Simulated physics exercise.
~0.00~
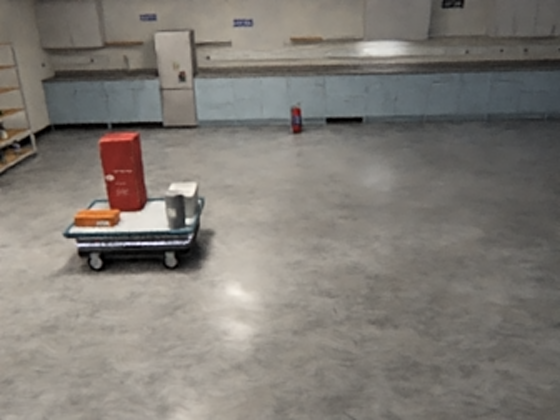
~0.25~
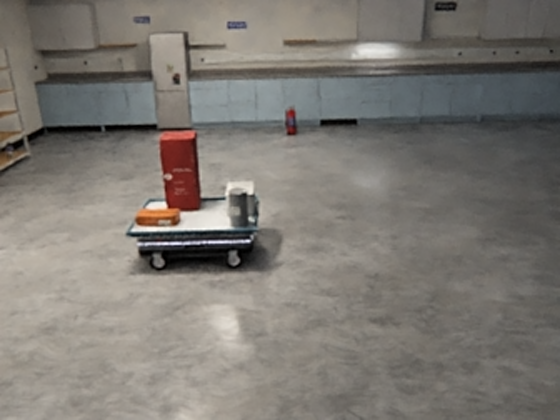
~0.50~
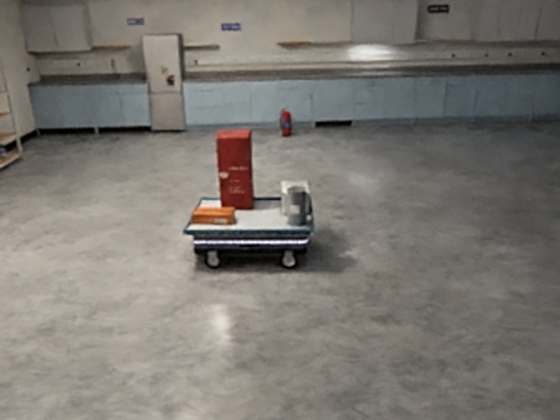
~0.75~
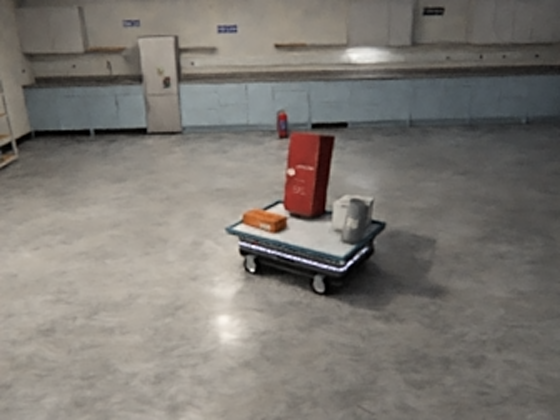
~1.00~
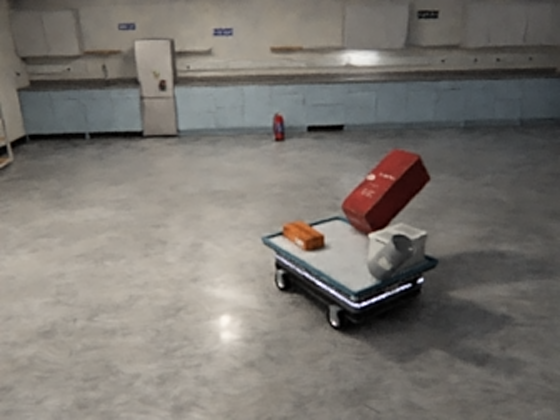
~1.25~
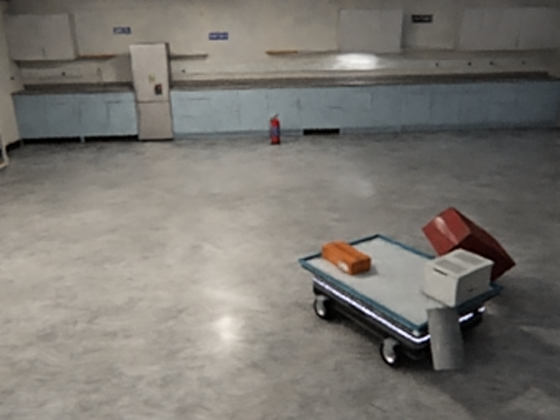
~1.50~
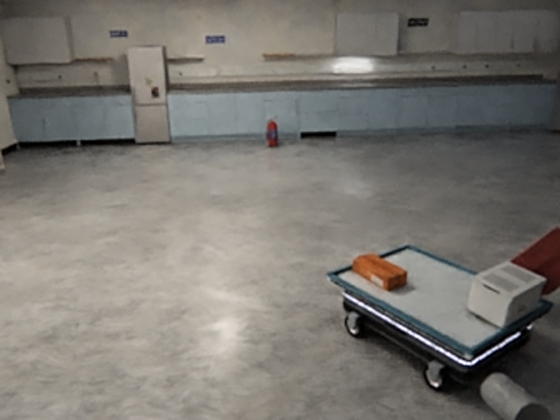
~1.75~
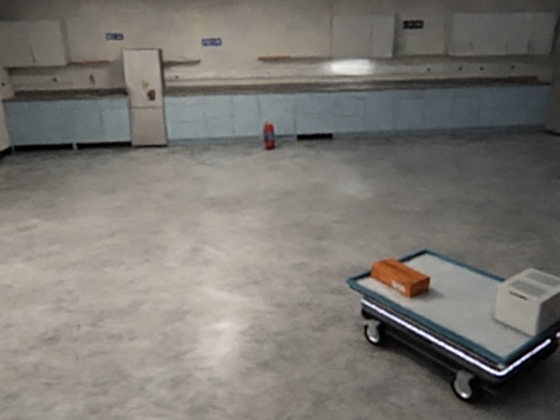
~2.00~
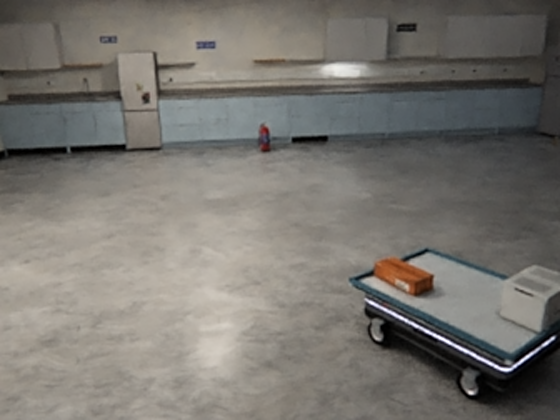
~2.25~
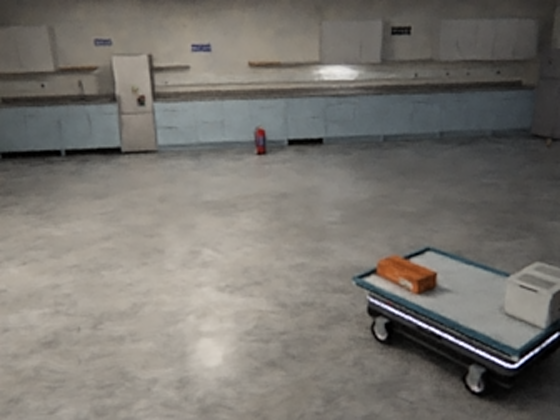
In a large room with a grey floor, a flat cart rolls rightward and curves toward the viewer as a tall red box and a grey canister tip and fall off its right side, then it stops with the orange parcel and white tote still aboard.
